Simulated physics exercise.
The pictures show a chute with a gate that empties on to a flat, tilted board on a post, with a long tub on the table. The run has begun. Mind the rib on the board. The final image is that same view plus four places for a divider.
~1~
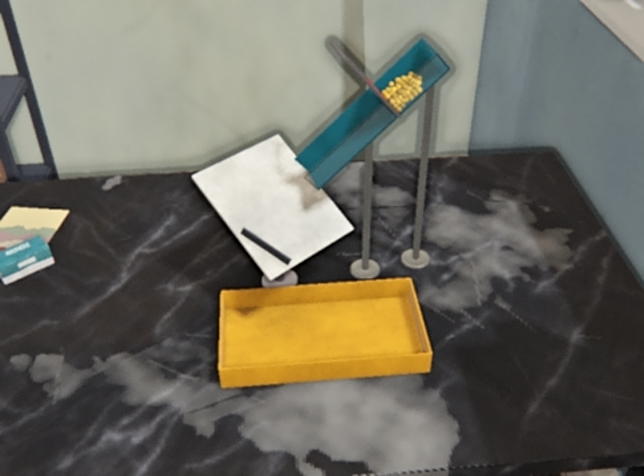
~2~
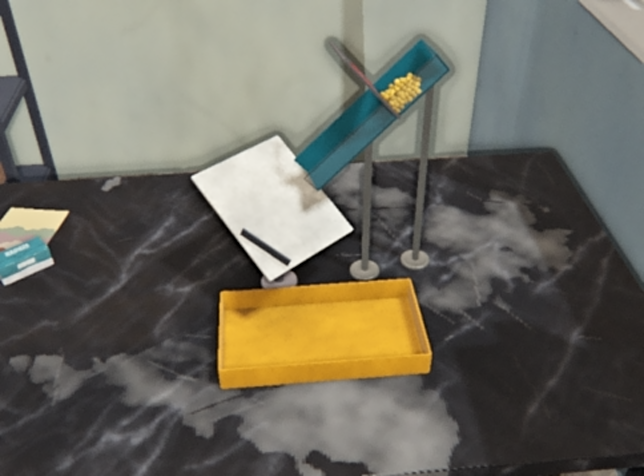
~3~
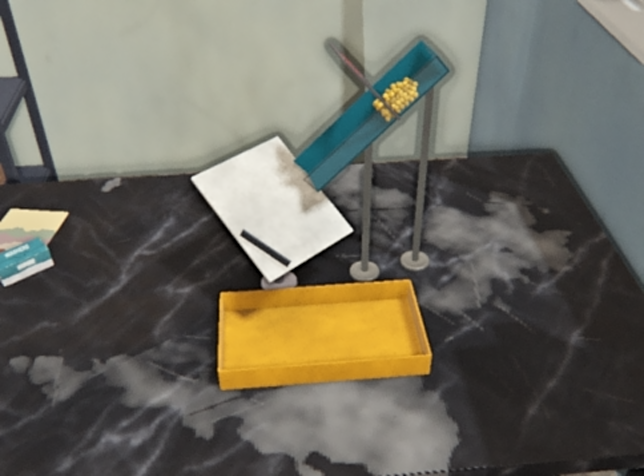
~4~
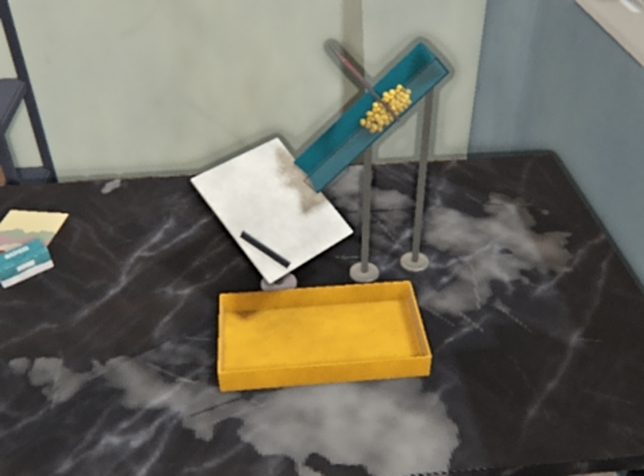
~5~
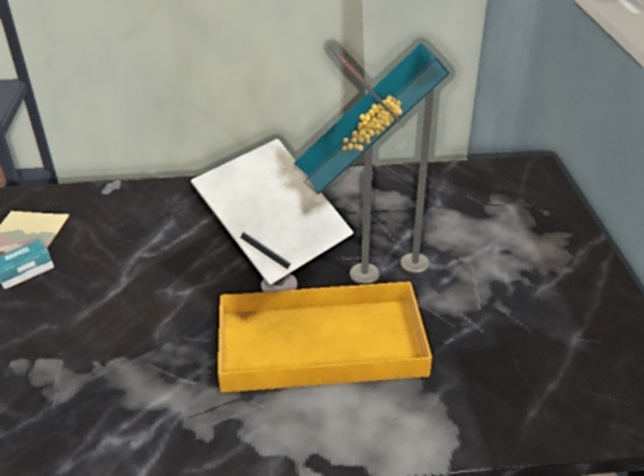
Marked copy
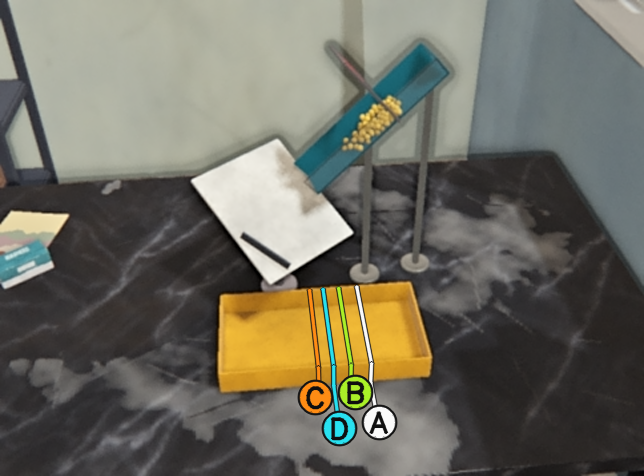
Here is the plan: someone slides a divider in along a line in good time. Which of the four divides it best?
D beats the others.
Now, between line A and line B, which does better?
It is B.
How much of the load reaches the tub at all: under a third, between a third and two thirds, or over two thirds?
About that: Over two thirds.
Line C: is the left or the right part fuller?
More lands on the right.
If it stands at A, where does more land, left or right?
More lands on the left.
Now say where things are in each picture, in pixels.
Load behind the gate at (400, 92), puffed corn balls; lip of the chute at (313, 181), sloping fairly steeply, in the first picture.
Middle of the board at (274, 204), tilted fairly steeply; middle of its low edge at (314, 254); of its high edge at (236, 155), in the second picture.
Front corners of the tub at (219, 371) and (431, 355), empty; front of the load at (379, 108), in the third picture.
Middle of the load at (385, 109); its front at (363, 124), about a quarter of the way to the lip; rib from (243, 231) to (291, 263), in the fourth picture.
Middle of the load at (374, 120); its front at (344, 148), about half of the way to the lip, in the fifth picture.
On the marked copy, line A crosses the front rim at (371, 362); line B crosses the front rim at (351, 364); line C crosses the front rim at (318, 366); line D crosses the front rim at (333, 365).
If A is chosen, of what is caught, nearly all on the left of the divider, a stray few on the right.
If B is chosen, of what is caught, most on the left of the divider, a small part on the right.
If C is chosen, of what is caught, a small part on the left of the divider, nearly all on the right.
If D is chosen, of what is caught, about half on the left of the divider, about half on the right.
